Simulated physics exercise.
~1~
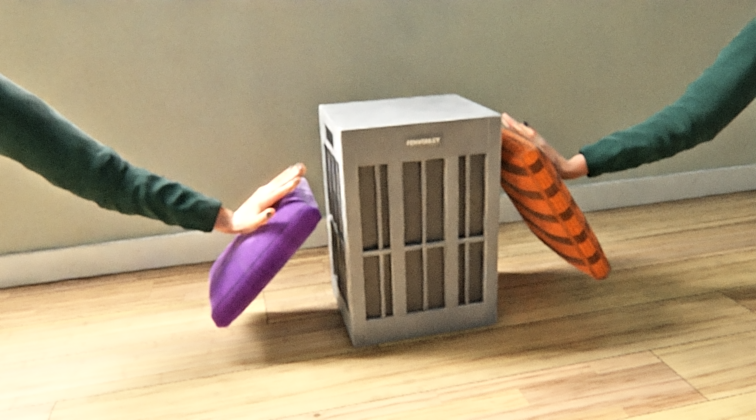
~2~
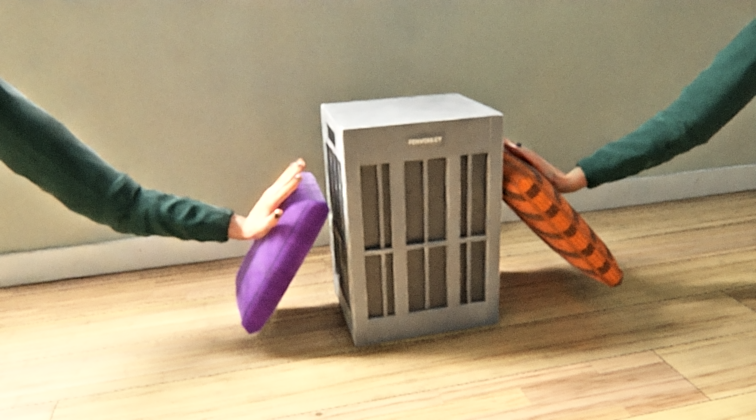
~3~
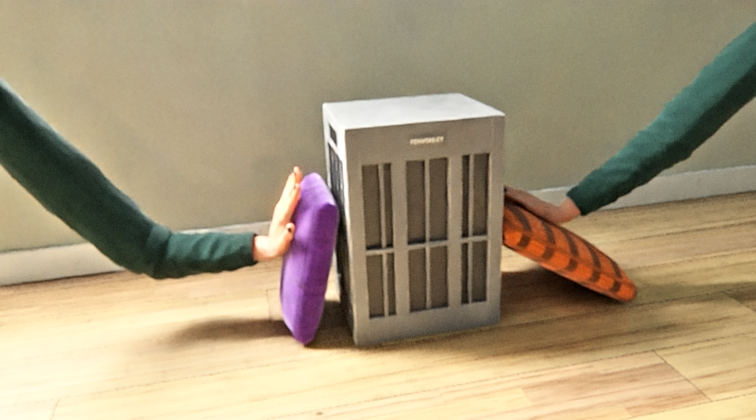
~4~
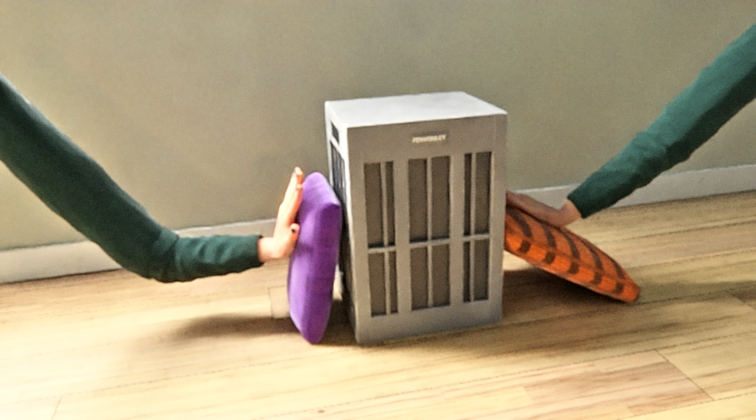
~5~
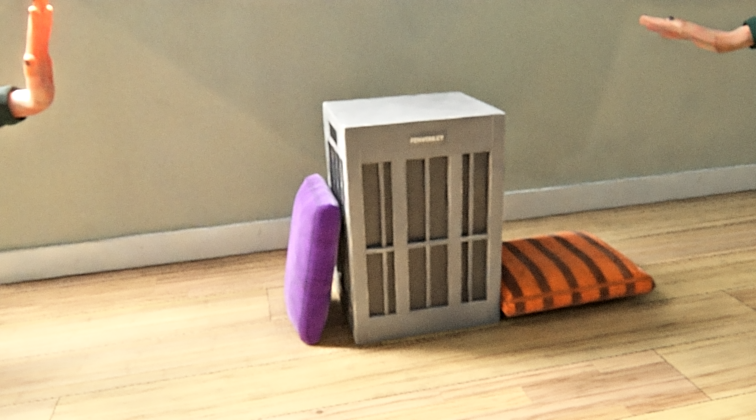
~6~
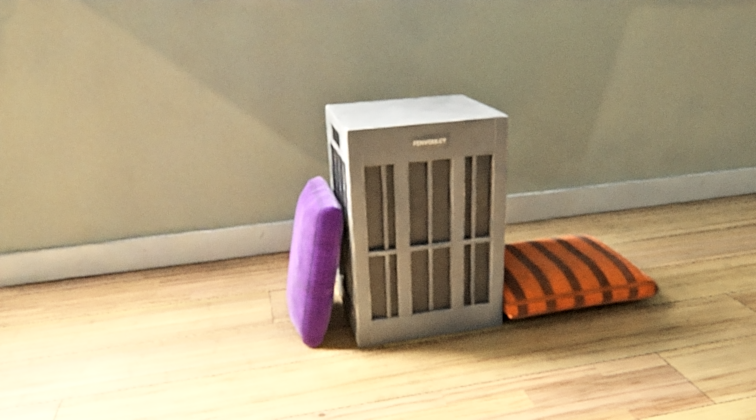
On a wooden floor, two hands propping cushions against a grey crate, the purple one staying upright, the orange one sliding flat.
